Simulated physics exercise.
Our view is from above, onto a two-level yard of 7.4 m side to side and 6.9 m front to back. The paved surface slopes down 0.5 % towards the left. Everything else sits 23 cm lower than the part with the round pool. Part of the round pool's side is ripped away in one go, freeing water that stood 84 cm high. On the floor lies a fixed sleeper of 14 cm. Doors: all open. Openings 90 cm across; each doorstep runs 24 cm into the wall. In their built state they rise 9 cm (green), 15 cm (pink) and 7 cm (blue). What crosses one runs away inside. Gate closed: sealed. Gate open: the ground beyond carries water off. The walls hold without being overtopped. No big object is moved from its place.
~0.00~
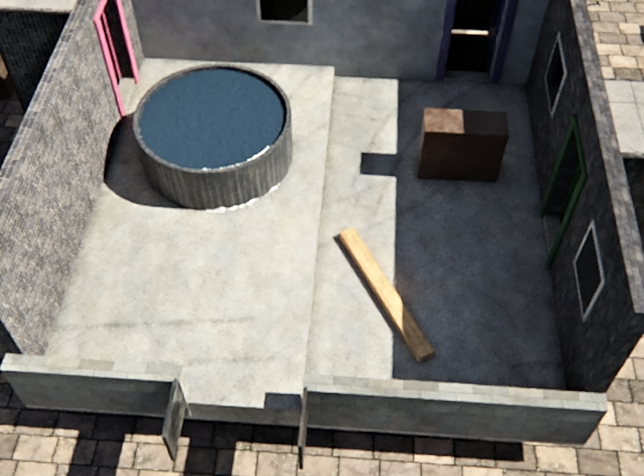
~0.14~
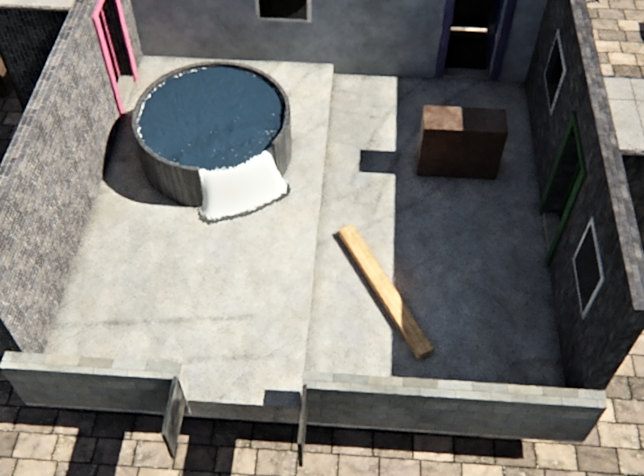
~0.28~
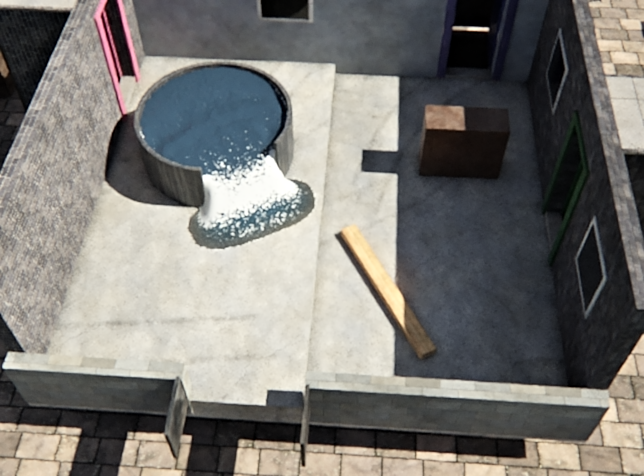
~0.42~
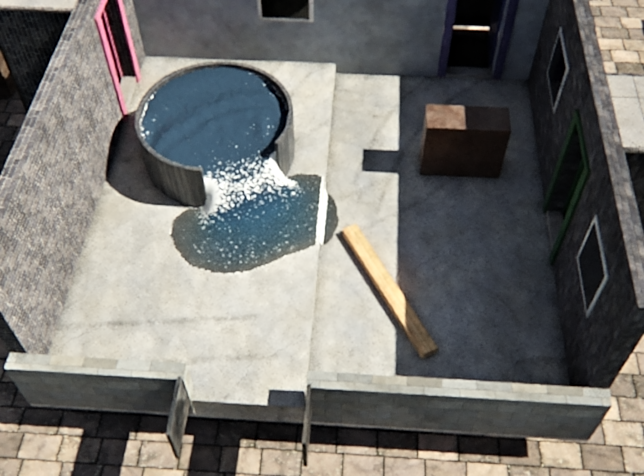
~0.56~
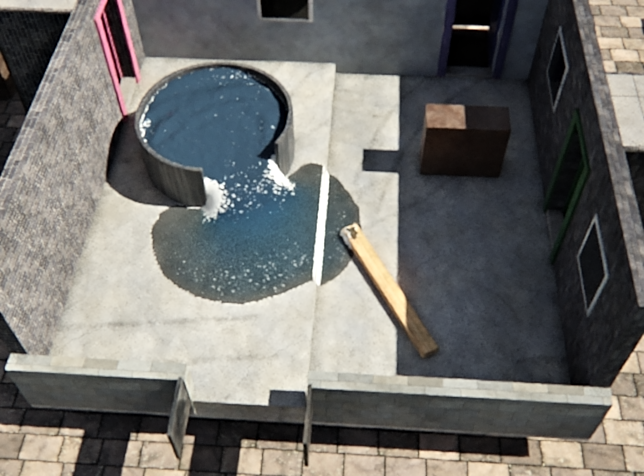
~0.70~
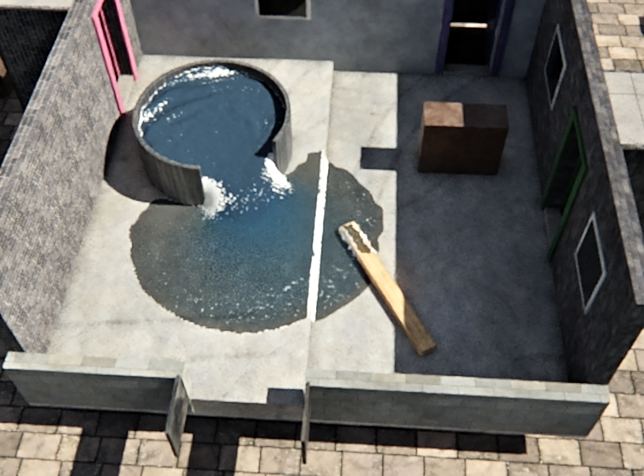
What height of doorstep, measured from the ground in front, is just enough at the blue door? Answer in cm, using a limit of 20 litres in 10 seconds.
About 6.5 cm.
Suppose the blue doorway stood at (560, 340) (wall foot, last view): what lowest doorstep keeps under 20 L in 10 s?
Roughly 22 cm, give or take.
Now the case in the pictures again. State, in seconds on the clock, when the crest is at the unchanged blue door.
Peak time: About 6.0 s.
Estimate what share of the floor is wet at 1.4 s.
Wet share: Around 35 %.
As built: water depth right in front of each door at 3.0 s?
Reading in centimetres: Green = 10, pink = 0, blue = 0.
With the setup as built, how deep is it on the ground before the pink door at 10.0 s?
Some 2.5 cm.
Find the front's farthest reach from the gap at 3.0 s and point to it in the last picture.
Somewhere near the pixel (572, 411).
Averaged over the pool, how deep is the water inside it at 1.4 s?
The mean depth is roughly 55 cm.
After 1.4 s water covers 35 % of the floor, deepest (39 cm) near (249, 204); it has not reached the blue door.
After 3.0 s water covers 50 % of the floor, deepest (42 cm) near (554, 375); it has not reached the blue door.
After 10.0 s water covers 90 % of the floor, deepest (16 cm) near (311, 396); 8 cm at the blue door, 17 litres in over its 7 cm doorstep.
At the blue door as built, the water arrived by 5.6 s and peaked near 11 cm at 5.8 s.
With a doorstep of 6 cm, 27 litres would have come in within the 10 s; with 8 cm, 9 litres. So under 20 litres takes about 6.5 cm.
